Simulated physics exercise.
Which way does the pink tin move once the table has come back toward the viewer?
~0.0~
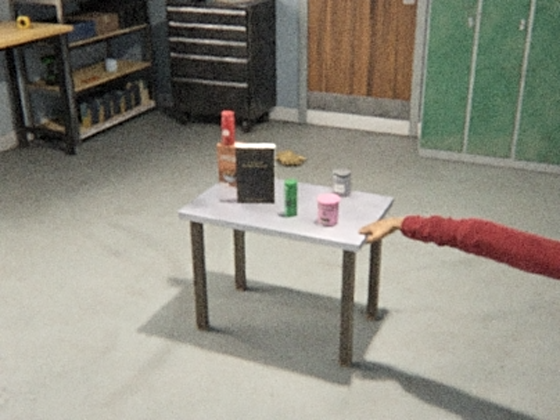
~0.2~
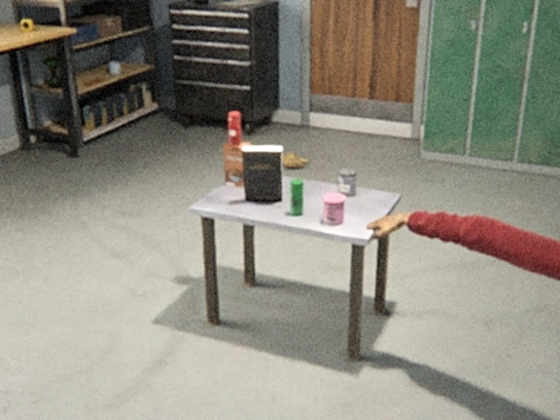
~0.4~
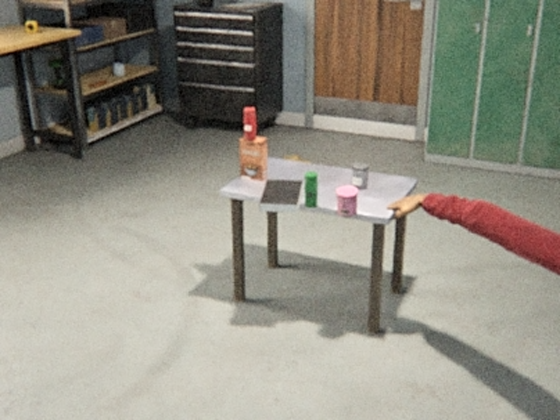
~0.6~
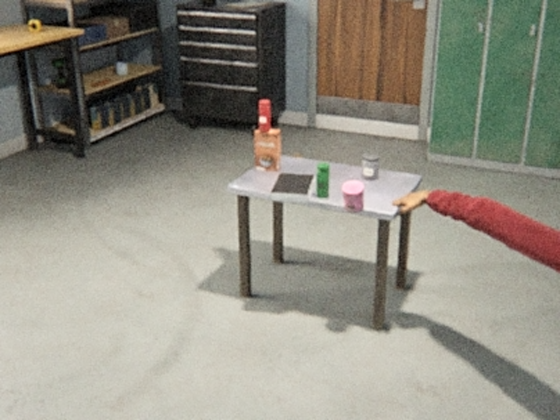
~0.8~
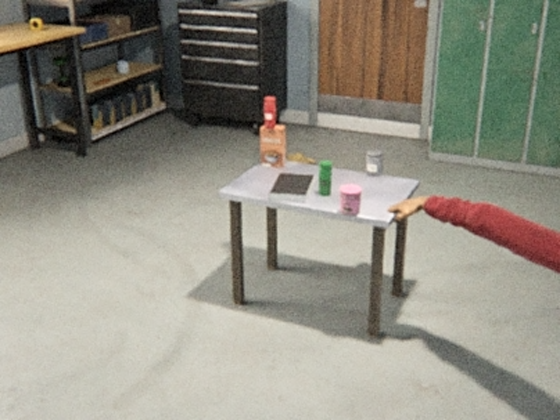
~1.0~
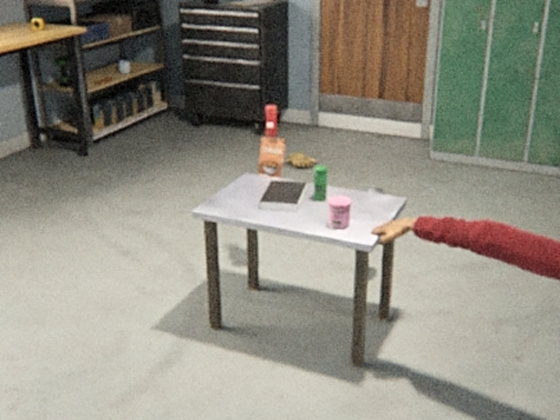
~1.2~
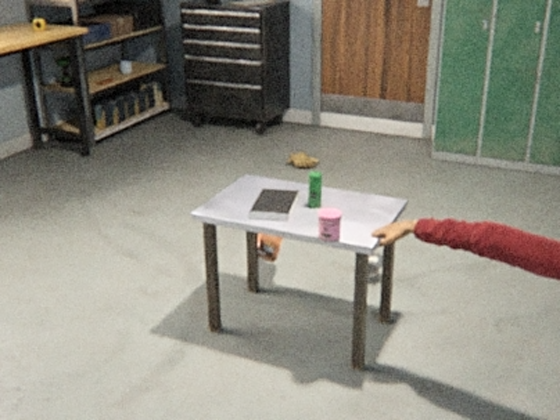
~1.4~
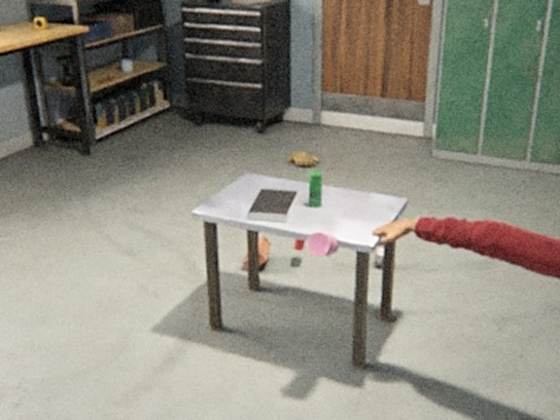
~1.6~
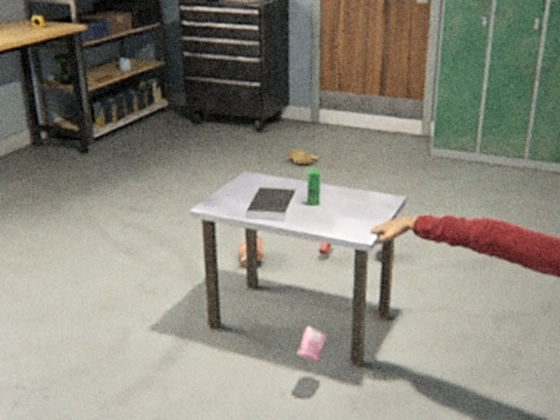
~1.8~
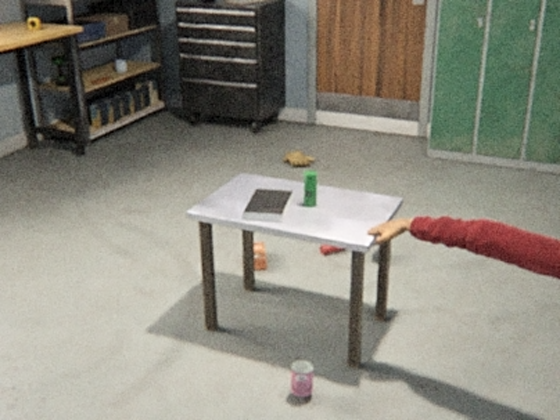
It moves down, dropping over the near edge of the table to the floor in front.
